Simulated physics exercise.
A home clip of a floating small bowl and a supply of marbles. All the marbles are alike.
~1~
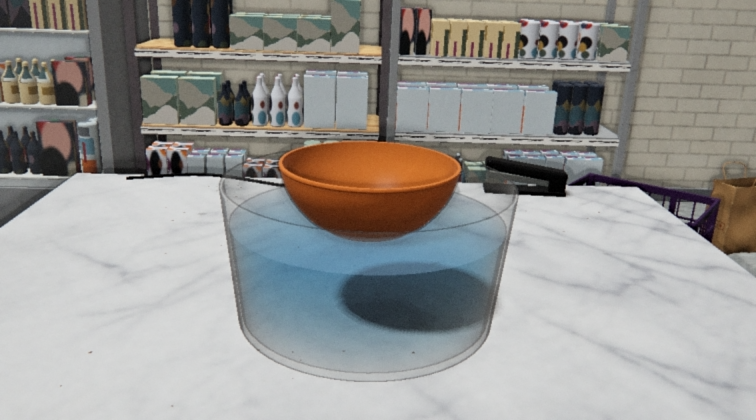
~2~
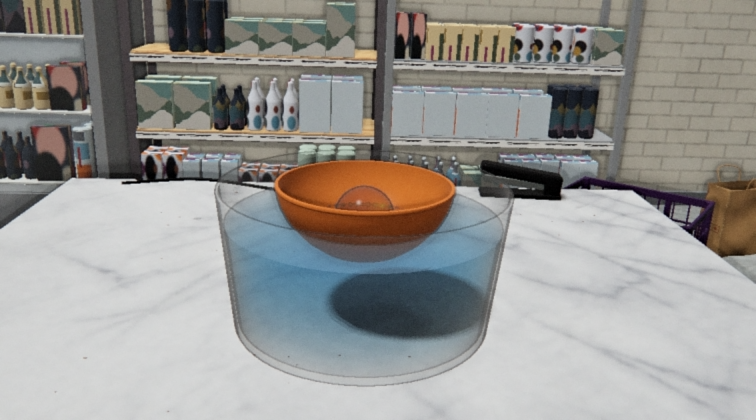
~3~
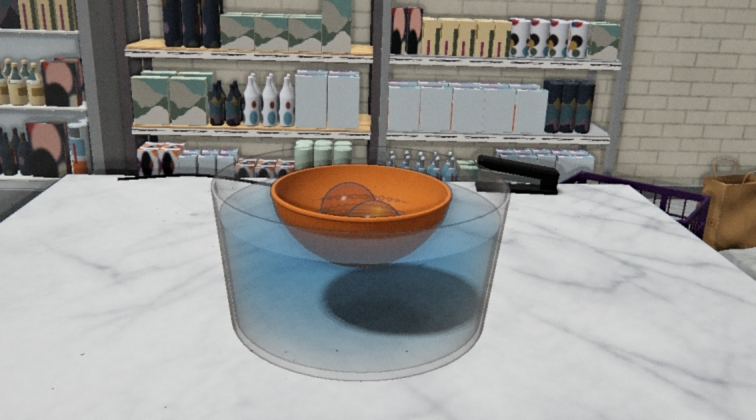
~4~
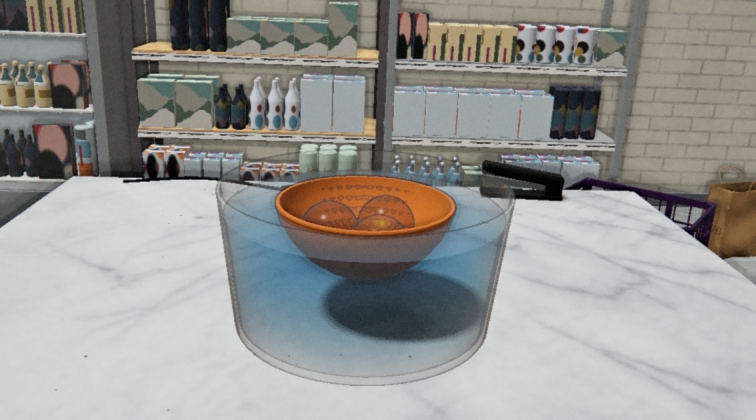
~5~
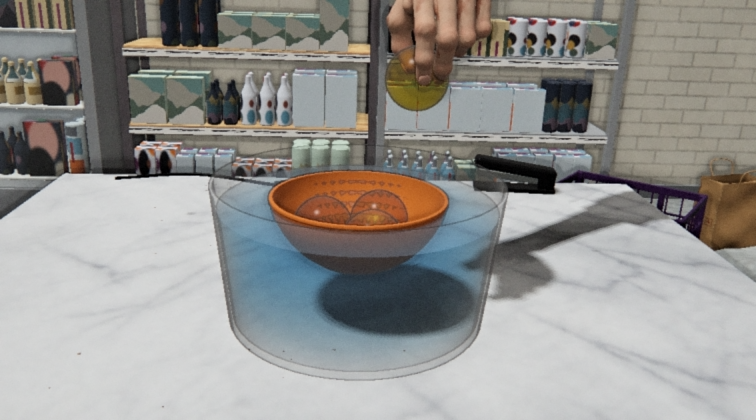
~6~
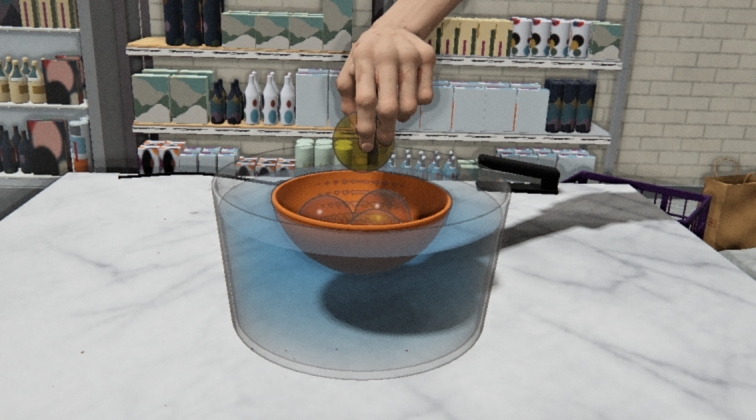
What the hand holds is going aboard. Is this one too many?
It floods and sinks.
Shortly, the glass marble is in and the small bowl dips.
Then, water pours in over its edge.
At the finish, the small bowl lies on the bottom with its load.
